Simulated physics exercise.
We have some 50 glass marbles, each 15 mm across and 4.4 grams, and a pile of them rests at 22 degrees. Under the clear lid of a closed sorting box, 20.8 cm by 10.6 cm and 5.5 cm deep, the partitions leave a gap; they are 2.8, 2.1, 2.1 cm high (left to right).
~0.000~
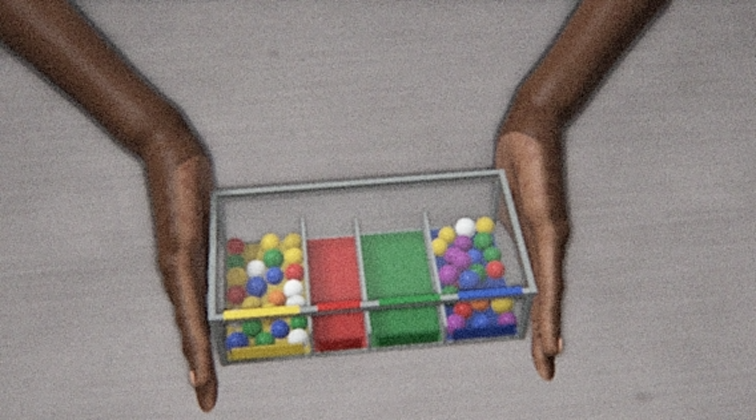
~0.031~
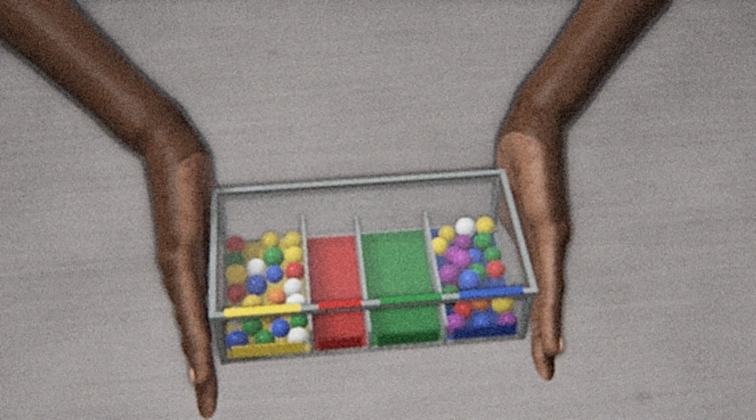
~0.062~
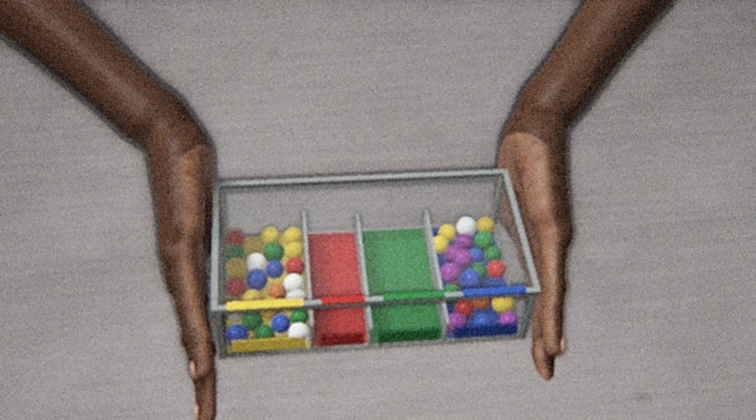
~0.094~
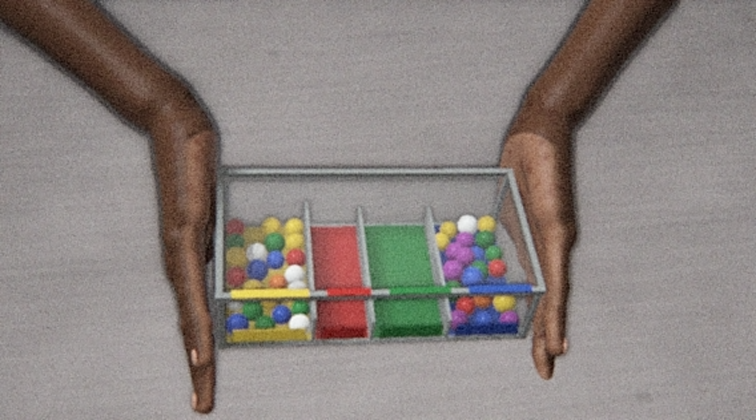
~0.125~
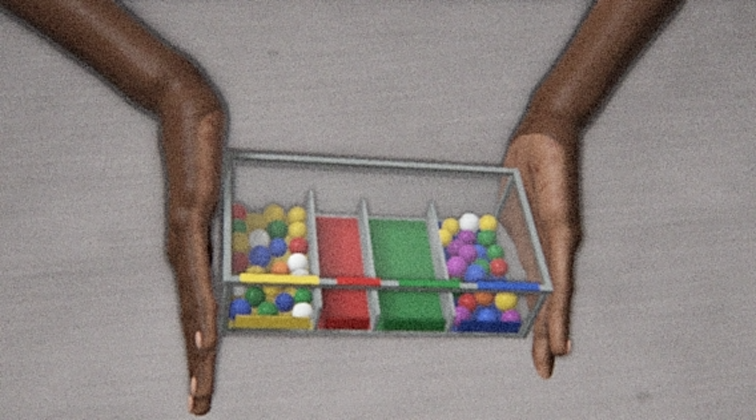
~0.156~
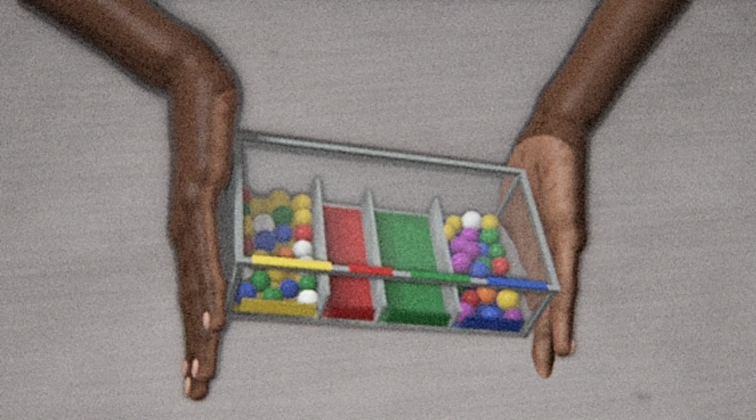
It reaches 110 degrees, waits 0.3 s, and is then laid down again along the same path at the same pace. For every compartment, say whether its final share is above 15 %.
Red: Fails to beat the threshold; blue: Beats the threshold; green: Fails to beat the threshold; yellow: Fails to beat the threshold.
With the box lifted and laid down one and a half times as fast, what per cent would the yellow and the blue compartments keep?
Outcome, in per cent - yellow: 0; blue: 100.
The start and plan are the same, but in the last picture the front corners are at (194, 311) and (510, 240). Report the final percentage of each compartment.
Red = 0 %; blue = 0 %; green = 0 %; yellow = 100 %.
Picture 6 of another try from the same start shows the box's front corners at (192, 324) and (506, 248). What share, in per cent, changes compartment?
In that case close to 50 per cent.
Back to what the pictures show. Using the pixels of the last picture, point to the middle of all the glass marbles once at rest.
(477, 267).
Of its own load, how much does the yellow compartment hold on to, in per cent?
Close to 0 in a hundred.
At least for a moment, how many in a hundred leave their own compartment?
The share is close to 50 percent.
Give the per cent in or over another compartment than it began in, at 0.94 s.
Estimate: Some 45 %.
Then, at 0.94 s, tilt 110 degrees; red 15 %, blue 65 %, green 15 %, yellow 5 %.
Then, at 1.46 s, tilt 61 degrees; blue 100 %.
After 2.05 s, tilt 0 degrees; blue 100 %.
At rest (2.4 s), red 0 %, blue 100 %, green 0 %, yellow 0 %.
